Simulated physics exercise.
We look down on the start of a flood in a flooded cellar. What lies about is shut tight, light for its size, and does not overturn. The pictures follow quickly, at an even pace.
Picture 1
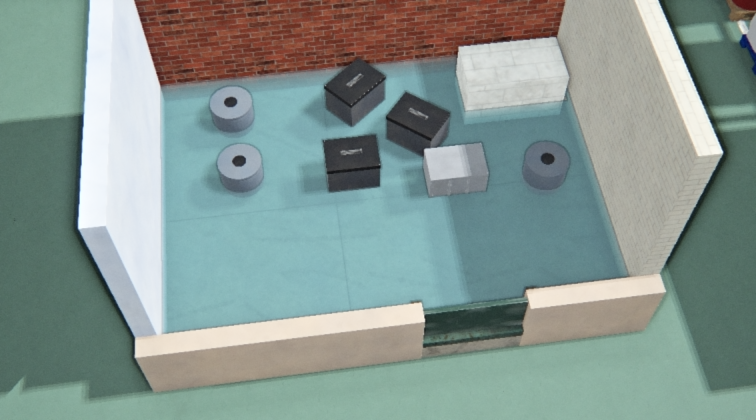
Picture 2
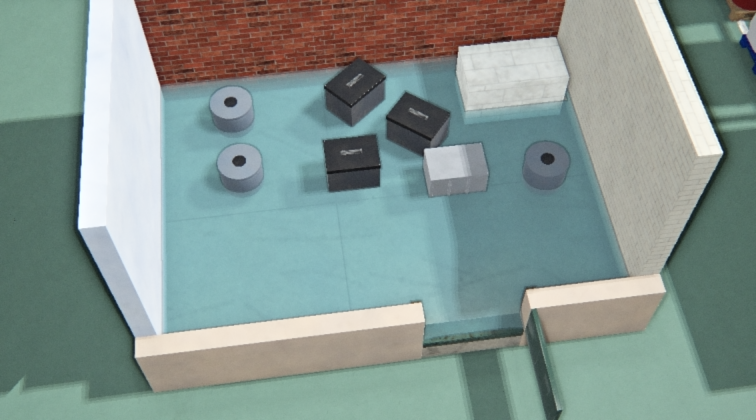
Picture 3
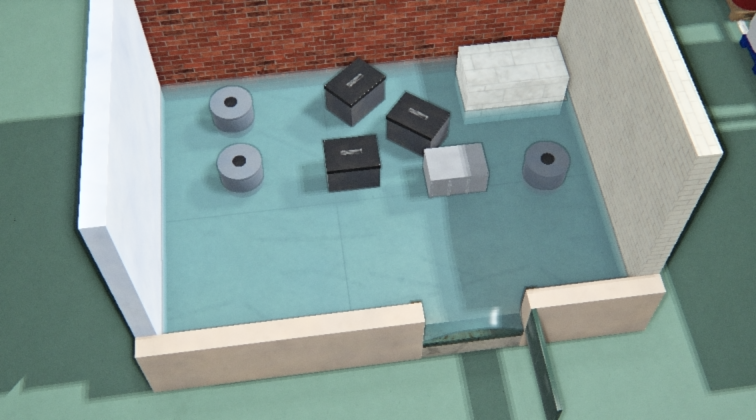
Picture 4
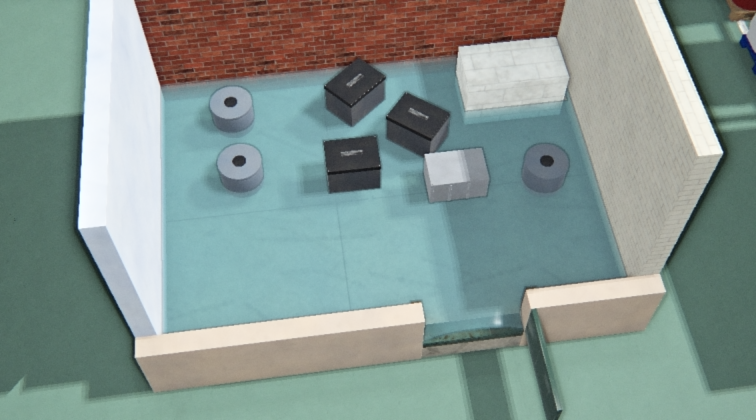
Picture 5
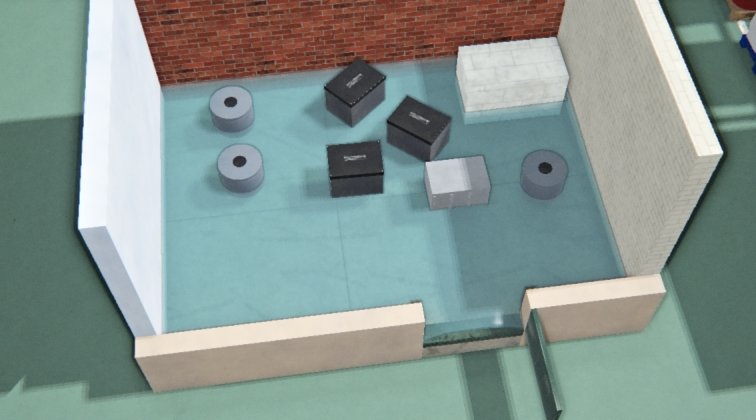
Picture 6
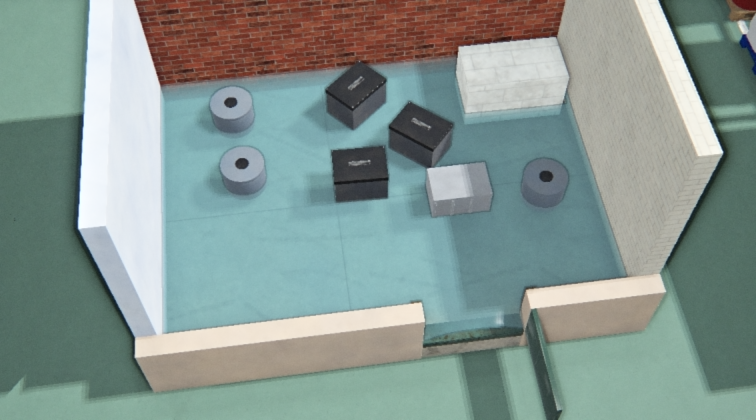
A flooded room with a brick back wall held dark crates, a pale box and grey round tubs; its front gate swung open, then several of the floating things drifted slightly toward the front.
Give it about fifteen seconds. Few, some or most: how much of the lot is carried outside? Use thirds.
That comes to from one to two thirds.
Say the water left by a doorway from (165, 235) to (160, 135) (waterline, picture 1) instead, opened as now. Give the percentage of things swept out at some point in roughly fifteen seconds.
Near 70 in a hundred.
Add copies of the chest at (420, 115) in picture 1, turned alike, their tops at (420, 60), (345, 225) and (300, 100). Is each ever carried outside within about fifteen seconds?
As listed: Kept in, carried outside, left behind.
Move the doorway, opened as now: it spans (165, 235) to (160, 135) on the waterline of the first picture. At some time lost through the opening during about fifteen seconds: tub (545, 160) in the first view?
Answer: Inside.
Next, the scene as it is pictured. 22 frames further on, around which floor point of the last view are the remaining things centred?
Roughly at (391, 218).
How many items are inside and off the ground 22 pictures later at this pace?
I count 4.
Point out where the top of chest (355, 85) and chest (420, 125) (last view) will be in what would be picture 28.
Around (410, 127) and (501, 227).
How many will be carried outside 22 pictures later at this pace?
2 of them.
A moment on, 0 of 7 are out; 7 afloat.
Next, 1 of 7 are out; 6 afloat.
Later, 2 of 7 are out; 4 afloat.
In the end, 4 of 7 are out; 3 afloat.
